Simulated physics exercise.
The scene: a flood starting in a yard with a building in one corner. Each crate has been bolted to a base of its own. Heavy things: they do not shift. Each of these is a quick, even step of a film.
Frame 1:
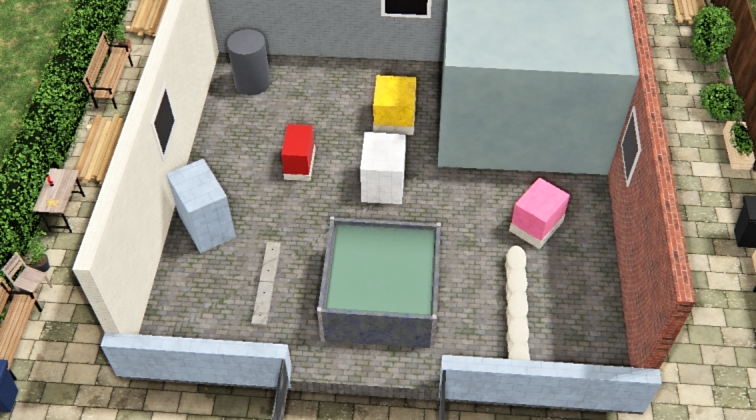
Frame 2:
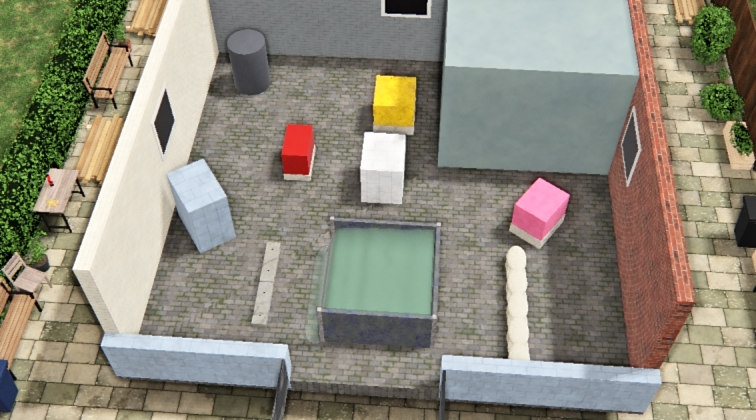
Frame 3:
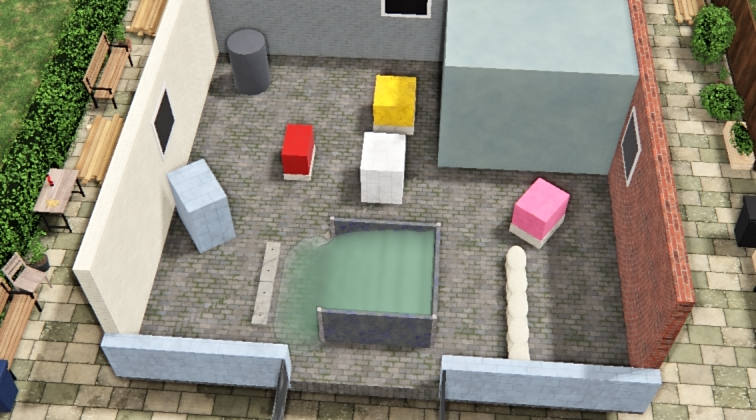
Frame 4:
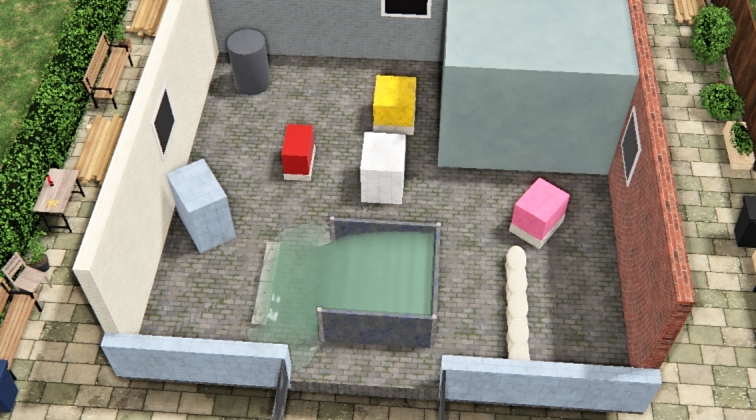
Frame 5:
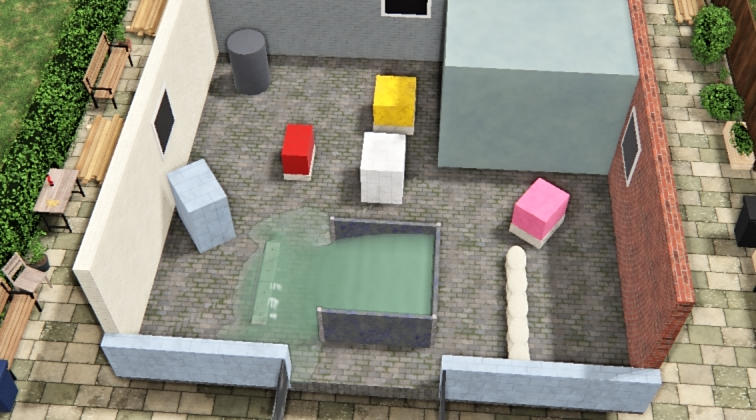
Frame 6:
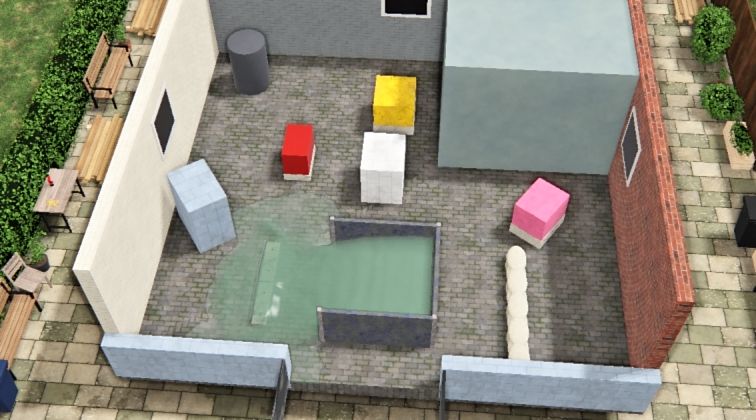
Green water pouring from the left side of a tank in a walled yard, spreading over a low strip and paving.
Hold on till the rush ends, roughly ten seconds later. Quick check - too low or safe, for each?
Red crate too low; pink crate safe; yellow crate safe.
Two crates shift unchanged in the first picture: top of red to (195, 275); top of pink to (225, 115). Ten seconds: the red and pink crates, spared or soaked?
The red crate is flooded, and the pink crate is flooded.
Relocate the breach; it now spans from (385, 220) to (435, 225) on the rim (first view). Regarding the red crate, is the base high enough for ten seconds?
One at a time, the red crate is still clear.
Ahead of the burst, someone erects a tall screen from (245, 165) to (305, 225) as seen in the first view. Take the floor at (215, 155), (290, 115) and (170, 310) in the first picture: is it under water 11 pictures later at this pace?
One by one: Soaked, spared, soaked.
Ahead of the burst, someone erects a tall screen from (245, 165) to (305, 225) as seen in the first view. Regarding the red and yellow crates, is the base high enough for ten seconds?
First red, which is left alone, then yellow, which is left alone.
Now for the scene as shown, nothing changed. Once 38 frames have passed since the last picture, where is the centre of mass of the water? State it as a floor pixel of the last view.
Roughly at (281, 206).
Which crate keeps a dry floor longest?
The pink one comes last.
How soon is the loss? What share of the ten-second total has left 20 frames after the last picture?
By my reckoning, 10 %.
A moment on, water covers 25 % of the floor; the red crate water round its plinth, the pink crate not reached, the yellow crate not reached.
Next, water covers 35 % of the floor; the red crate water round its plinth, the pink crate not reached, the yellow crate not reached.
Then, water covers 45 % of the floor; the red crate water round its plinth, the pink crate not reached, the yellow crate not reached.
Later, water covers 65 % of the floor; the red crate water round its plinth, the pink crate not reached, the yellow crate water round its plinth.
In the end, water covers 80 % of the floor; the red crate was topped, the pink crate stayed above the water, the yellow crate stayed above the water.
